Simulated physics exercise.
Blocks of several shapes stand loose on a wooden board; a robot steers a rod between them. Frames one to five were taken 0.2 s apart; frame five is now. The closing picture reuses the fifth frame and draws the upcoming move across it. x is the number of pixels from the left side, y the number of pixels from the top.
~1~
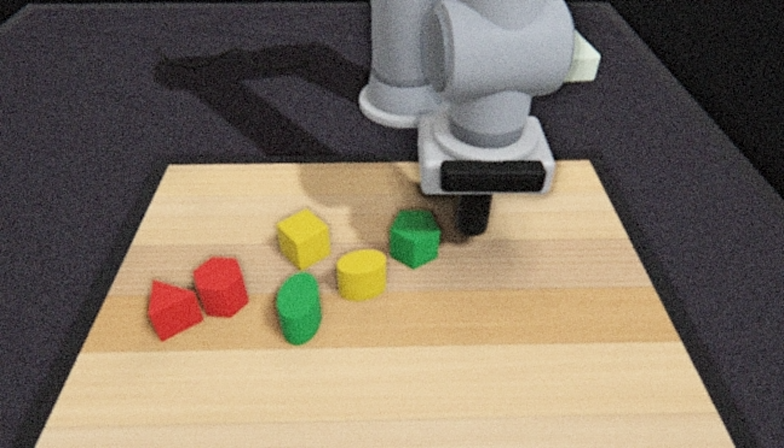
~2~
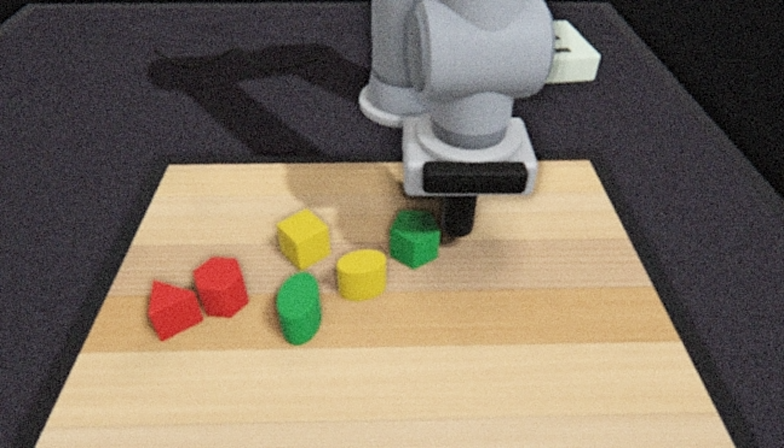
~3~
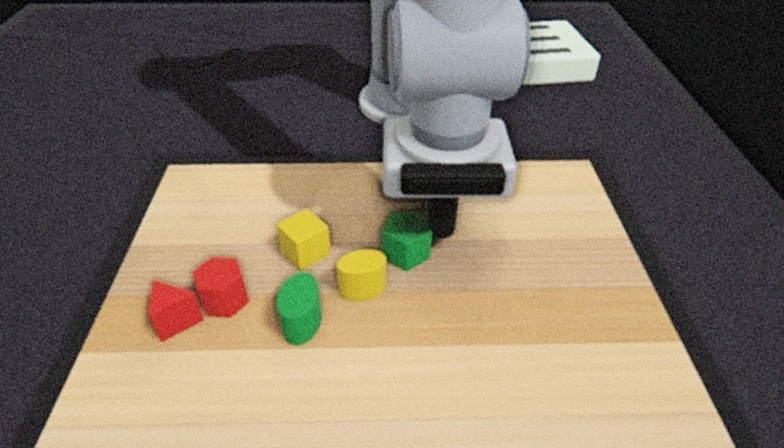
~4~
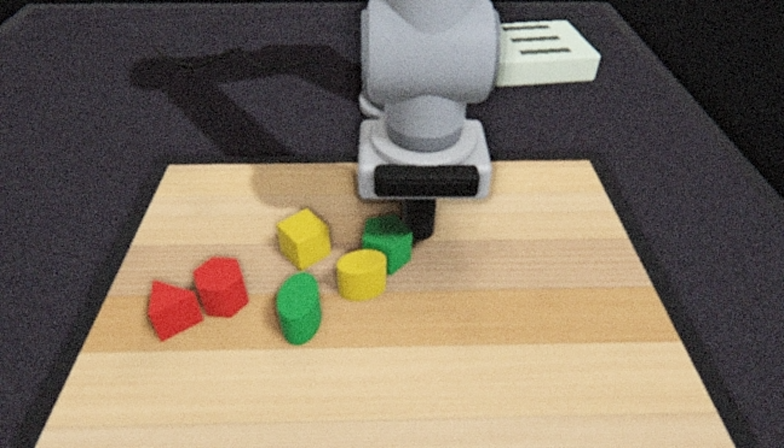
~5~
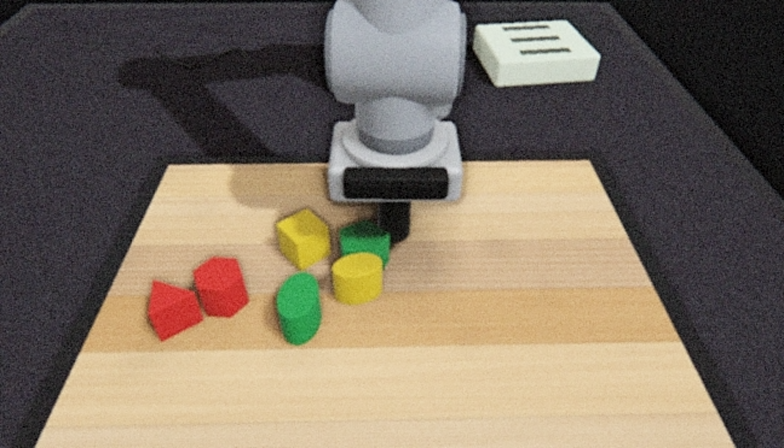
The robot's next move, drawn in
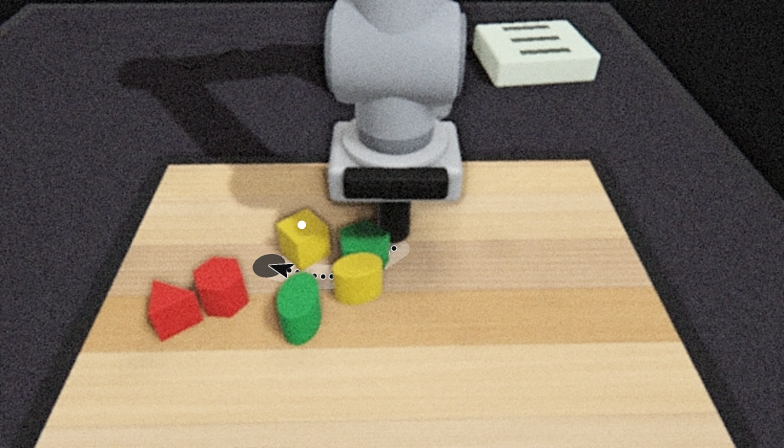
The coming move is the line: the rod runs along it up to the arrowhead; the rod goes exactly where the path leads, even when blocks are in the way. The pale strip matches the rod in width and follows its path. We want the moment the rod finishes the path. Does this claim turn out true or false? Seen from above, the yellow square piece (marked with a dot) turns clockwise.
That is true.
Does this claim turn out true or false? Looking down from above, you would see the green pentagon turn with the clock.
Answer: False.
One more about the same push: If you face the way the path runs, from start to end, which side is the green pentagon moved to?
Facing the way the path runs, start to end, you'll find the green pentagon has shifted left.
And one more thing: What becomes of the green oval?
The push reaches it.
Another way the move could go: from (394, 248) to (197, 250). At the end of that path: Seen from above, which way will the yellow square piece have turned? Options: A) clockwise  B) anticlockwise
The one that fits is A, clockwise.
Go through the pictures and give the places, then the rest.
Rod's lower end at (472, 227); green oval at (298, 294); yellow square piece at (302, 225); yellow oval at (361, 261); green pentagon at (415, 224), in the first picture.
Rod at (457, 229); blocks still, in the second picture.
Rod at (440, 230); green pentagon at (406, 226), in the third picture.
Rod at (419, 232); green pentagon at (386, 230), in the fourth picture.
Rod at (394, 234); green oval at (298, 294); yellow square piece at (302, 225); yellow oval at (357, 264); green pentagon at (363, 236), in the fifth picture.
Drawn move, from (394, 248) through (358, 270) and (313, 275) to (269, 266); the dot is on the yellow square piece.
What follows on the original path. One third of the way, rod at (357, 255); green oval at (291, 298); yellow oval at (341, 291); green pentagon at (324, 262), turned 15° anticlockwise.
Two thirds of the way, rod at (310, 261); green oval at (268, 314), turned 45° anticlockwise; yellow square piece at (299, 223); yellow oval at (340, 293); green pentagon at (282, 273), turned 20° anticlockwise.
At the end, rod at (266, 251); green oval at (268, 315), turned 45° anticlockwise; yellow square piece at (289, 216), turned 55° clockwise; yellow oval at (340, 293); green pentagon at (280, 273), turned 25° anticlockwise.
